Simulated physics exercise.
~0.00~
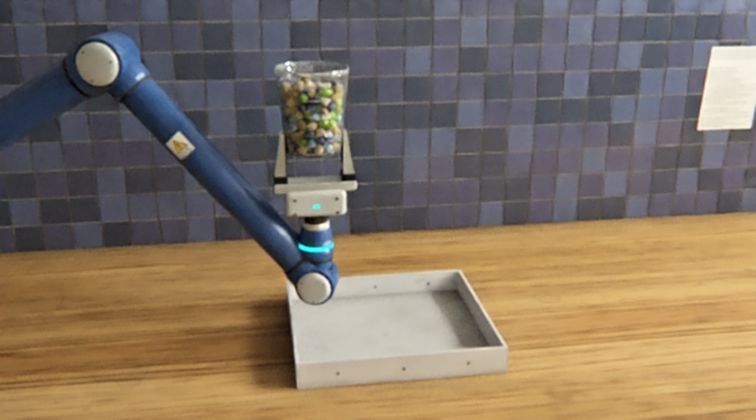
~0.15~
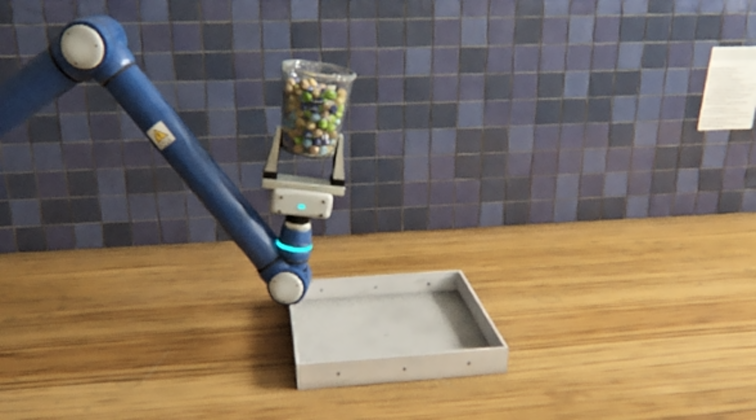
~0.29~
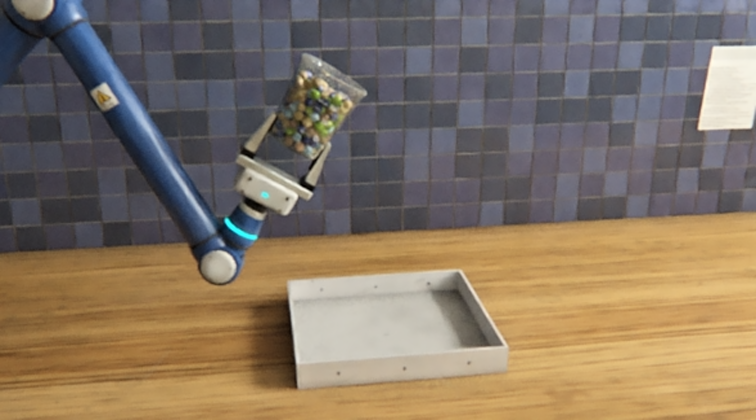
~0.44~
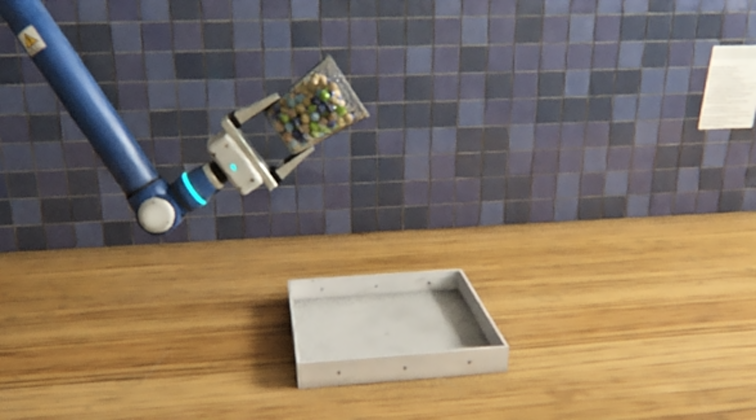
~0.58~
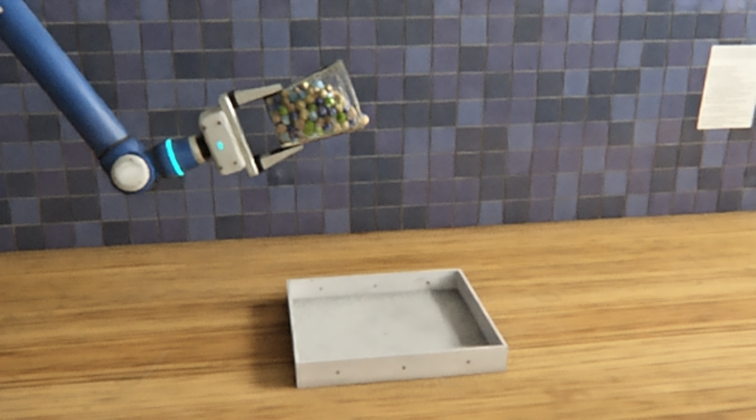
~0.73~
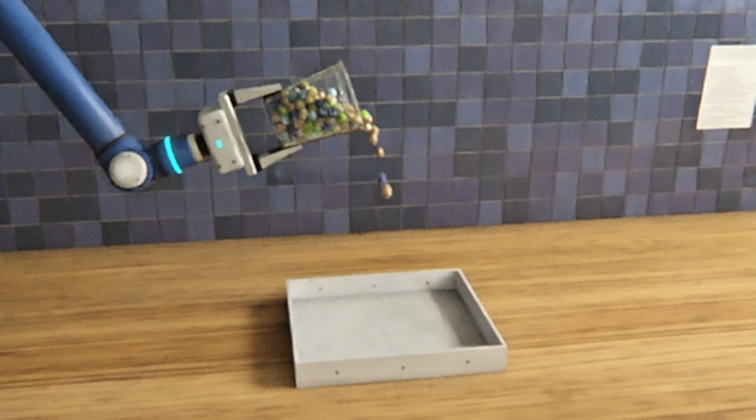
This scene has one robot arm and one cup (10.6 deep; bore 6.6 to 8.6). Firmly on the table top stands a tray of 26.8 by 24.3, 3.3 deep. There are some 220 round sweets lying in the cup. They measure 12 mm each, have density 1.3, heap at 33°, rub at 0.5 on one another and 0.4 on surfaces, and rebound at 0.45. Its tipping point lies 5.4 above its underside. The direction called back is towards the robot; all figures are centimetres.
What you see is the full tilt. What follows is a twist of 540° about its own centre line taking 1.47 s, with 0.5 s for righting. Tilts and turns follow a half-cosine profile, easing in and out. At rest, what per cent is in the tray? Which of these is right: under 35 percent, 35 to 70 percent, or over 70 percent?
The right one is under 35 percent.
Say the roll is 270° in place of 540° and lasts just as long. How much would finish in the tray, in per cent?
In that case you'd get close to 15 per cent.
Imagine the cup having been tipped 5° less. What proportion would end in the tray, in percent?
In that case some 15 per cent.
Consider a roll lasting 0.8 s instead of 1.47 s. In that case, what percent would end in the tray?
I'd expect approximately 20 per cent then.
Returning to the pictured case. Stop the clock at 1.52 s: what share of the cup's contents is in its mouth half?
45 %, about.
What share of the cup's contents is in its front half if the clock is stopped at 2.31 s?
Roughly 40 in every hundred.
After 1.52 s, tipped 73°, highest piece 36 above the table; 190 in the cup, 20 in the tray, 10 in flight or on a rim.
After 2.31 s, tipped 65°, highest piece 35 above the table; 166 in the cup, 51 in the tray, 3 in flight or on a rim.
After 2.90 s, upright, highest piece 38 above the table; 165 in the cup, 55 in the tray.
After 3.60 s, upright, highest piece 38 above the table; 165 in the cup, 55 in the tray.
At rest, 165 in the cup, 55 in the tray. That is 25 % in the tray.
